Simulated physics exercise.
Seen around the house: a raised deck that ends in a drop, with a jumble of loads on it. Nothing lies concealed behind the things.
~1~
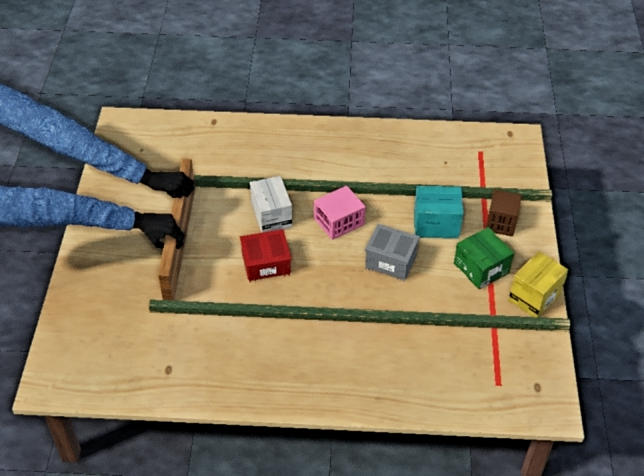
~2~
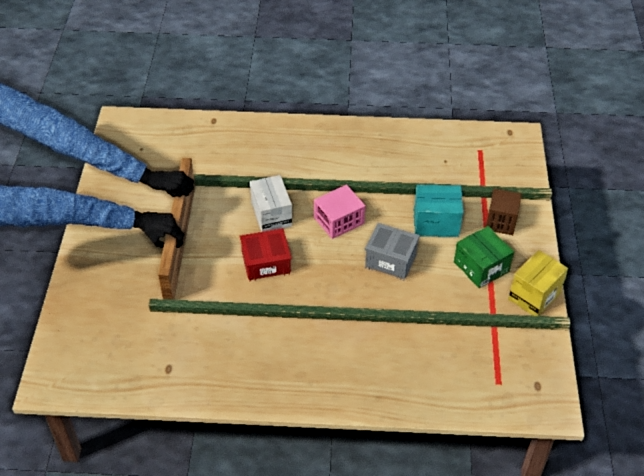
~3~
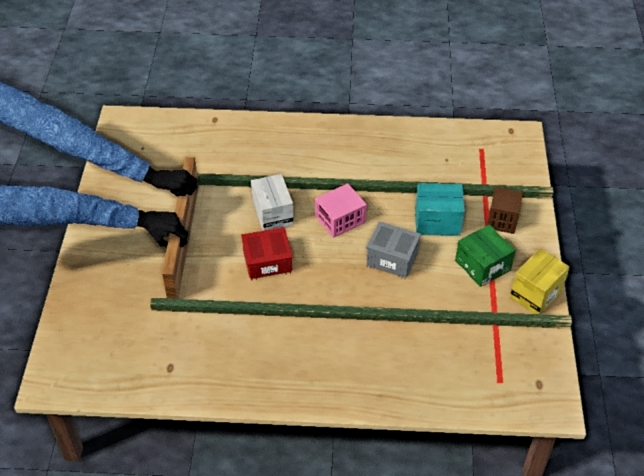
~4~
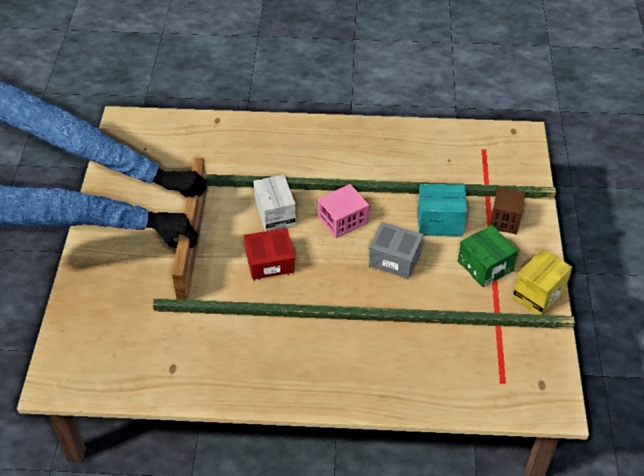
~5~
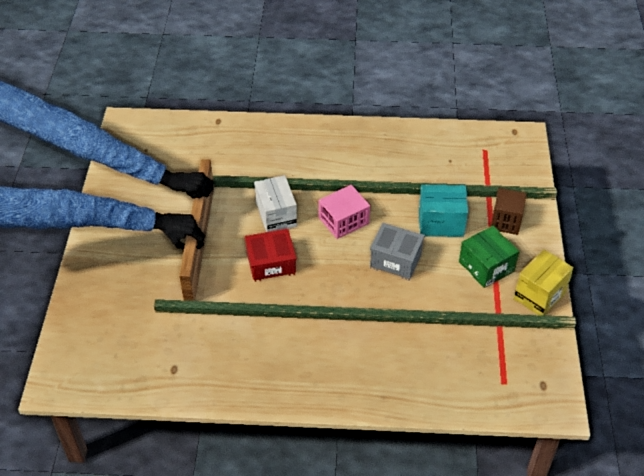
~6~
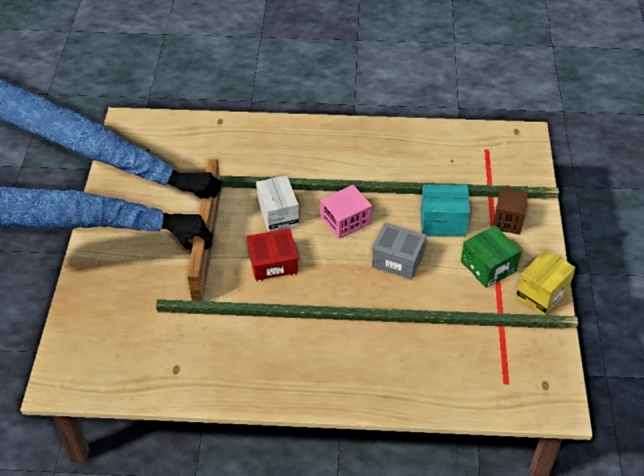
Two blue-sleeved arms in black gloves reach in from the left over a pale wooden table on a grey tiled floor, seen from above at an angle. Between two green strips lie white, red, pink, grey and turquoise boxes, with brown, green and yellow ones near a red tape line at right. The hands slide a wooden plank slowly rightward toward the boxes, which stay in place on the table, while the view shifts very slightly.
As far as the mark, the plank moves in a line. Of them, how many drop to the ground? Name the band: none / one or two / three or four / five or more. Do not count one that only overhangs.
Band: Three or four.
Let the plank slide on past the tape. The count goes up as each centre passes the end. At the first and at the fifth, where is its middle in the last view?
At (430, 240) for the first, at (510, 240) for the fifth.
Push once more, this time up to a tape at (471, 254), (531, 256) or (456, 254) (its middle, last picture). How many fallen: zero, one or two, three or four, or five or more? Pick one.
The falls would be either three or four; at least five; just one or two.
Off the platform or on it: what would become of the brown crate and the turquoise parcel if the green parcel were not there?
Outcome: Brown crate ends up off; turquoise parcel ends up off.
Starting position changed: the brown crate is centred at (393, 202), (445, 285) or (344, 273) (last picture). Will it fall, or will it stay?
Results in order: Over the edge; not lost; not lost.
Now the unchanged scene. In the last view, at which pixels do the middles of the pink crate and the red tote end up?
The pink crate comes to rest close to (547, 227), while the red tote rests close to (521, 266).
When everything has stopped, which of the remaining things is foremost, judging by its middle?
It's the grey tote.
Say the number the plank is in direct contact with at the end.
2 of them.
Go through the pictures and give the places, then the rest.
In the first frame, yellow parcel (538, 285); brown crate (503, 213); green parcel (483, 258); plank (178, 229); tape (489, 257).
In the second frame, brown crate (503, 212); white parcel (271, 204).
In the third frame, green parcel (485, 256); grey tote (393, 250).
In the fourth frame, yellow parcel (542, 283); red tote (270, 254).
In the fifth frame, brown crate (508, 211); turquoise parcel (443, 211).
In the sixth frame, yellow parcel (545, 283); brown crate (510, 211); green parcel (491, 256); plank (205, 229); tape (496, 255).
A little later, none off yet; yellow parcel at rest near (545, 283); brown crate at rest near (510, 211); green parcel at rest near (491, 256).
Next, none off yet; yellow parcel moving near (547, 284); brown crate shifted a little near (527, 211); green parcel shifted about its own width near (516, 259).
When it is over, the number that fall off is three or four; down, turquoise parcel, green parcel and brown crate.
